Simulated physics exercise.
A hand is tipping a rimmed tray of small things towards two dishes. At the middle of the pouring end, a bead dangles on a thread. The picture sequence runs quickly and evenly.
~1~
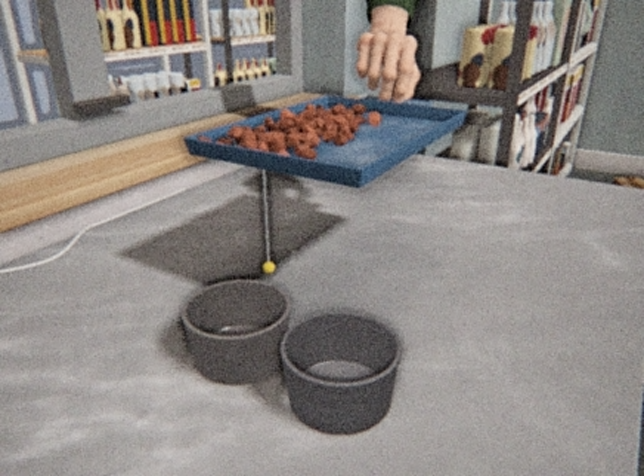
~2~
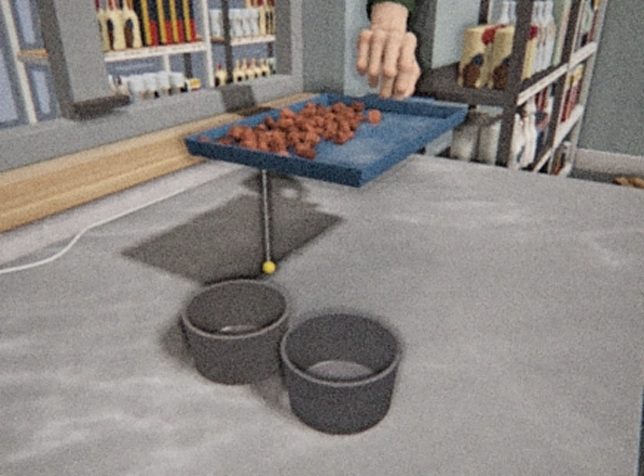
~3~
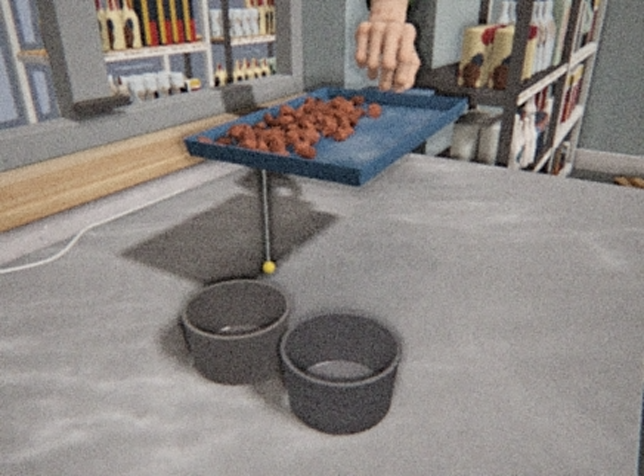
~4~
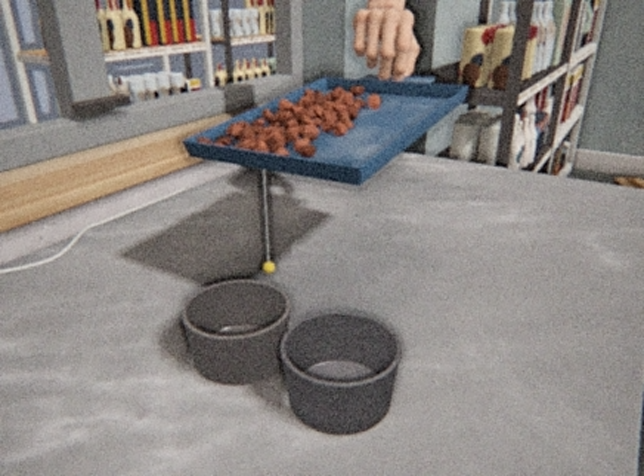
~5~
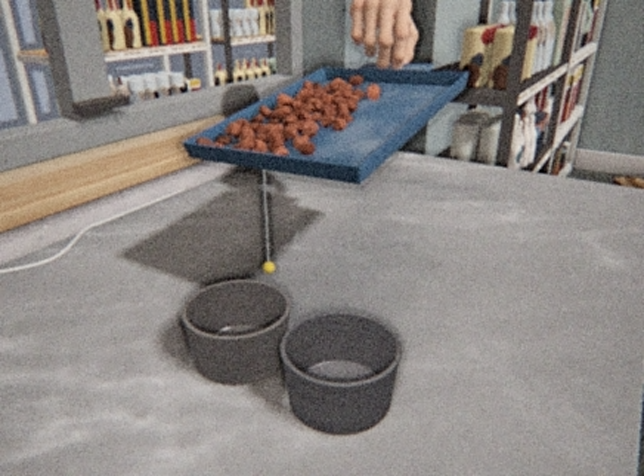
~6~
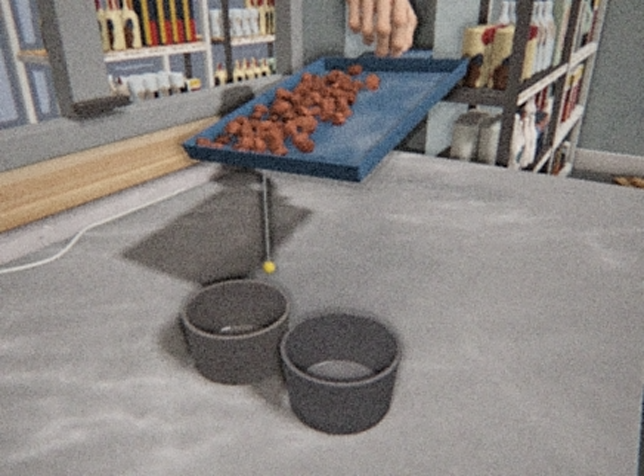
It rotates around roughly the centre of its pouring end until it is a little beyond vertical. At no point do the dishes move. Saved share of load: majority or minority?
Minority.
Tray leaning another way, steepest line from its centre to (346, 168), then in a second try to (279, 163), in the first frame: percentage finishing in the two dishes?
So it's 40 percent with the first slope and 50 percent with the other.
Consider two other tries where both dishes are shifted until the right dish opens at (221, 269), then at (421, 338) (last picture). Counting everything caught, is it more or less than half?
For the earlier try a smaller portion is kept, for the later one a smaller portion.
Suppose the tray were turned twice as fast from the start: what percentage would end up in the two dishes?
That works out at some 20 per cent.
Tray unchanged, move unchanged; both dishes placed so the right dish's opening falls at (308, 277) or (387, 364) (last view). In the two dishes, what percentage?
About 0 per cent first, then about 10 per cent.
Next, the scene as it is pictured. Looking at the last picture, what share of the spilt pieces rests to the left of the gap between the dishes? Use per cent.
Roughly 100 percent.
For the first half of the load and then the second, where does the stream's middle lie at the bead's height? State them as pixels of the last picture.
Initially about (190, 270); subsequently about (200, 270).
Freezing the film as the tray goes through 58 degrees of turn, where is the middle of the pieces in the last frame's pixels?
I'd mark the middle close to (239, 107).
Soon after the last picture, tray tipped steeply; nearly all on the tray; a stray few in the air.
A little later, tray tipped right over; about a quarter on the tray; a stray few in the right dish; about a quarter in the left dish; about half outside both; a small part in the air.
Later still, tray tipped past a quarter turn; a stray few in the right dish; about a third in the left dish; about two thirds outside both.
At rest, tray tipped past a quarter turn; a stray few in the right dish; about a third in the left dish; about two thirds outside both.
